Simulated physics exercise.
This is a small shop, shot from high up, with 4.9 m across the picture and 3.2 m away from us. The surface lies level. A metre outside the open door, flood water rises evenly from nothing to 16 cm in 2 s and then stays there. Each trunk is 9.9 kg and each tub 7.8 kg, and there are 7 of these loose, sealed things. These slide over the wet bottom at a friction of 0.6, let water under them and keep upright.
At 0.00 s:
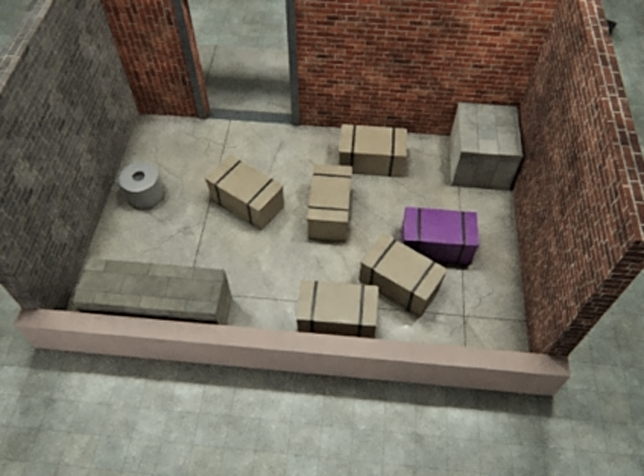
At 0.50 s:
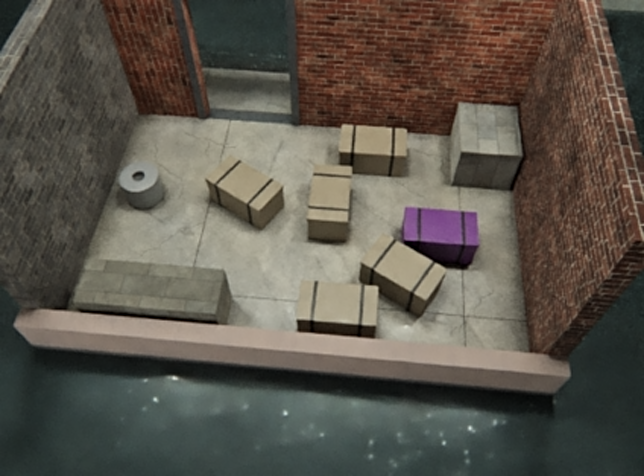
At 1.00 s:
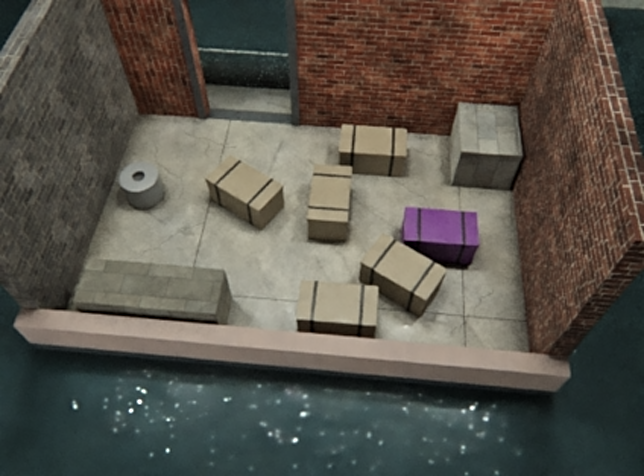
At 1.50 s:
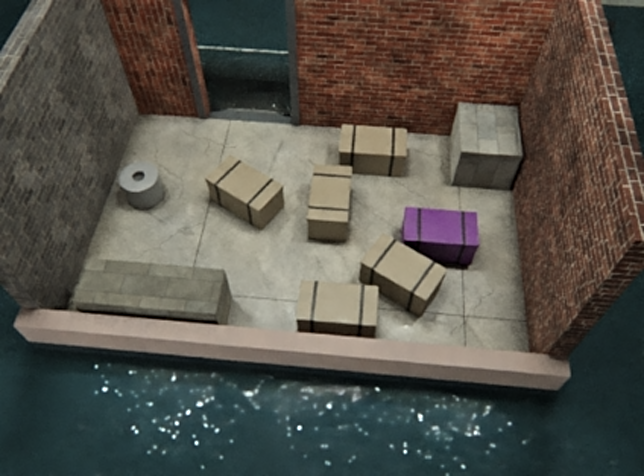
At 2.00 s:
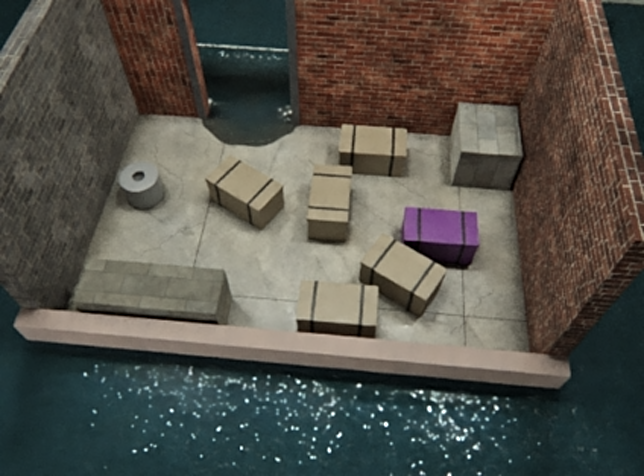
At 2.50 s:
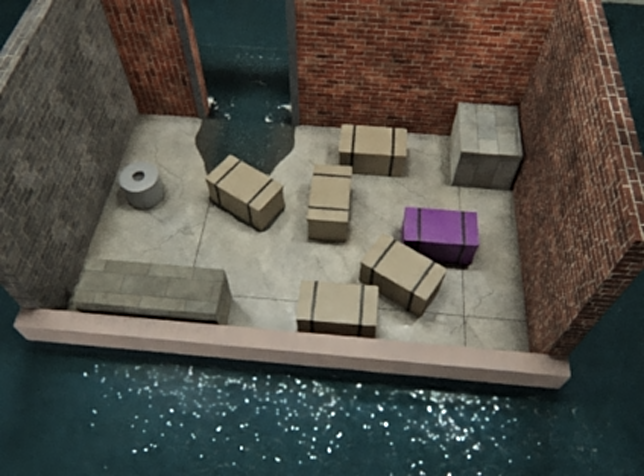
The footage shows a roofless brick-walled room holding strapped tan trunks, a purple trunk and a grey tub, as dark water spreads around the outside, then enters through the open doorway and creeps across the floor, while the objects stay still.
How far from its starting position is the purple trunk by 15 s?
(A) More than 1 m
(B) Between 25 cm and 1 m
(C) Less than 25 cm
The answer is A.
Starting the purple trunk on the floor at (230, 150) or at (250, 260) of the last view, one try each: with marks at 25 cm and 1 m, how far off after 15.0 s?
The first time it wanders far off, the second time it wanders far off.
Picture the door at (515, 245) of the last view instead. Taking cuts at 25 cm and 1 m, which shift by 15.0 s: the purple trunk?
I'd expect the purple trunk to get swept far off.
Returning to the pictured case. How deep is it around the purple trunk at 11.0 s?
Roughly 6 cm deep.
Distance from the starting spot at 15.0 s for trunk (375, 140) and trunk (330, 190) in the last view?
They've ended up 100 cm and 30 cm away, in that order.
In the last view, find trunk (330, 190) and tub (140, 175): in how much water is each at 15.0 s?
Roughly 7 and 10 cm.
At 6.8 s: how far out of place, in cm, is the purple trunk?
0 cm, give or take.
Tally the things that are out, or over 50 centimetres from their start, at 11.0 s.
My count gives 5.
After 3.5 s the purple trunk is near (441, 226), 0.0 m from its start, aground; 0 afloat.
After 6.8 s the purple trunk is near (441, 226), 0.0 m from its start, aground; 3 afloat.
After 11.0 s the purple trunk is near (439, 178), 0.6 m from its start, afloat; 6 afloat.
After 15.0 s the purple trunk is near (350, 129), 1.7 m from its start, afloat; 7 afloat.
